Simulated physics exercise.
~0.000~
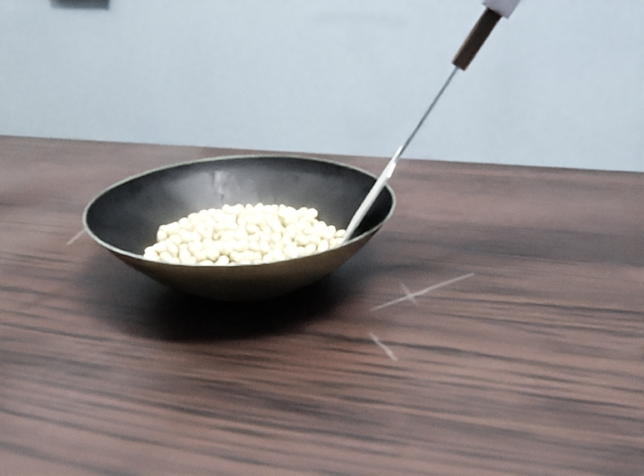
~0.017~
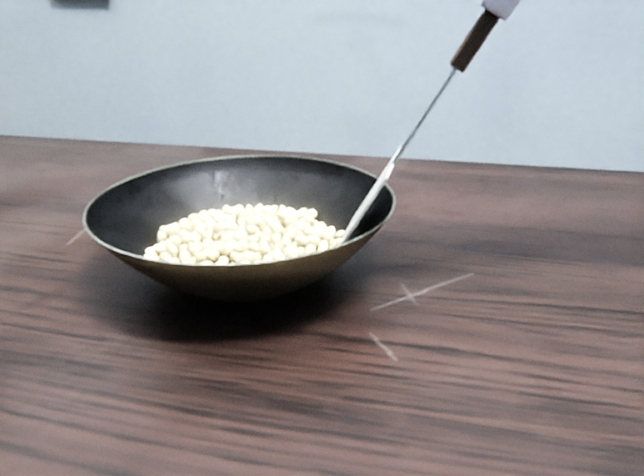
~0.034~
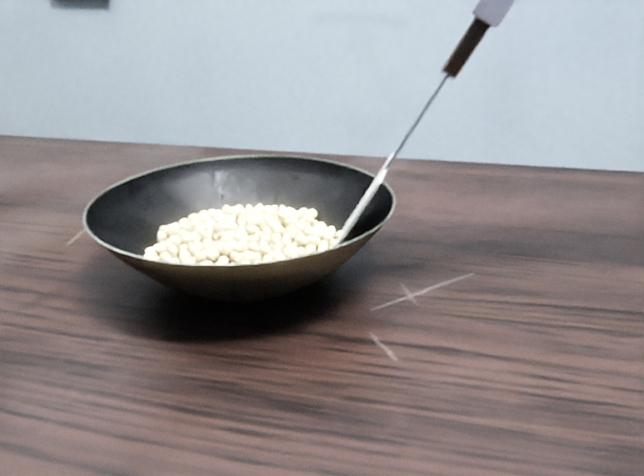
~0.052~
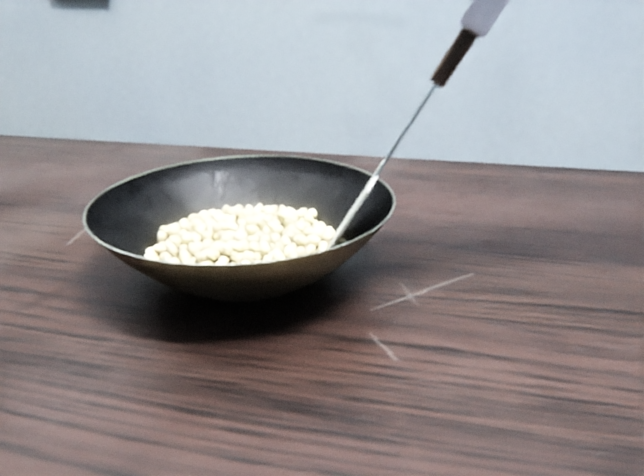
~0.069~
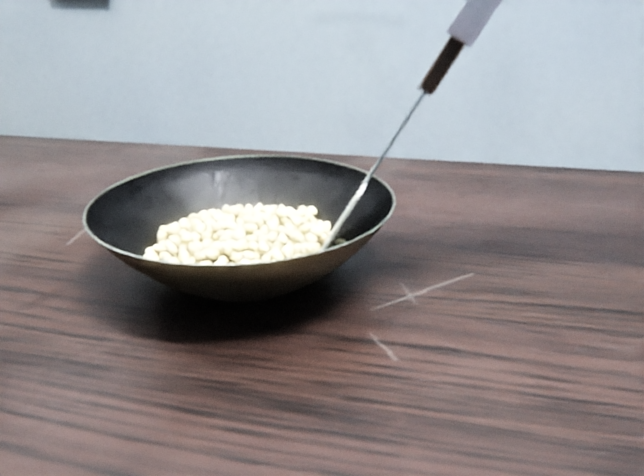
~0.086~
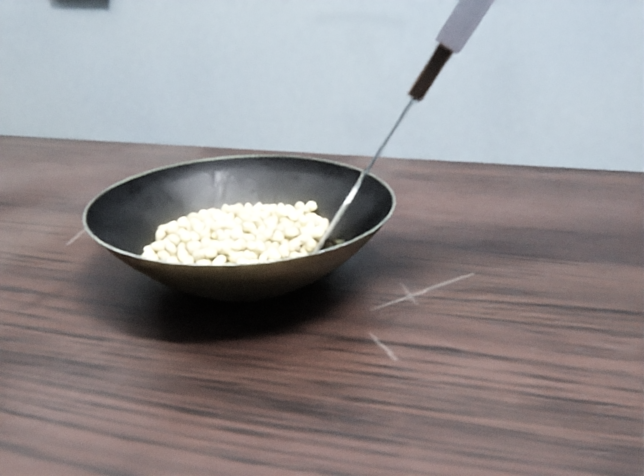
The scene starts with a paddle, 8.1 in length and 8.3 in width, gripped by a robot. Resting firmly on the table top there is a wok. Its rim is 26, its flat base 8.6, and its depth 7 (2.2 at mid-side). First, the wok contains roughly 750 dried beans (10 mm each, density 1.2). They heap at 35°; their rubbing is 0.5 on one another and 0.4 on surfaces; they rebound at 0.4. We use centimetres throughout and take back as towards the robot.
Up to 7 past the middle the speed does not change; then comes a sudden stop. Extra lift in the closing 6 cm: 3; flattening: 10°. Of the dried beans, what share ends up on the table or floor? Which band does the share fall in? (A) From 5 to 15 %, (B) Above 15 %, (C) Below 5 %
Answer: A.
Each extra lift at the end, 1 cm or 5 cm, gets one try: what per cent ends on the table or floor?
You'd get some 10 per cent with the first setting and some 10 per cent with the second.
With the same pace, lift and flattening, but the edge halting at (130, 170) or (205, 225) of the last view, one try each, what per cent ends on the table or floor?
40 % and 0 %.
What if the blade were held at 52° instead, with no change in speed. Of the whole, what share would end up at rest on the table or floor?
Result, estimated: 5 %.
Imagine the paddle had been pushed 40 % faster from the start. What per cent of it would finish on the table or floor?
About 15 in a hundred.
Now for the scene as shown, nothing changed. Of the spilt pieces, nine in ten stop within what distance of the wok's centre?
Radial distance: Approx. 25 cm.
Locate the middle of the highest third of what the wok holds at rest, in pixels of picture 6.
About (150, 204).
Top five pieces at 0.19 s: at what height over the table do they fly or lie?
Some 6 cm.
By 0.19 s, sloping 60°, highest piece 6 above the table; 746 in the wok.
By 0.30 s, sloping 56°, highest piece 8 above the table; 746 in the wok.
By 0.55 s, sloping 50°, highest piece 9 above the table; 671 in the wok, 55 on the table or floor, 20 on the blade or in flight.
By 1.60 s, sloping 50°, highest piece 9 above the table; 670 in the wok, 76 on the table or floor.
Final count, 670 in the wok, 76 on the table or floor. That is 10 % on the table or floor.
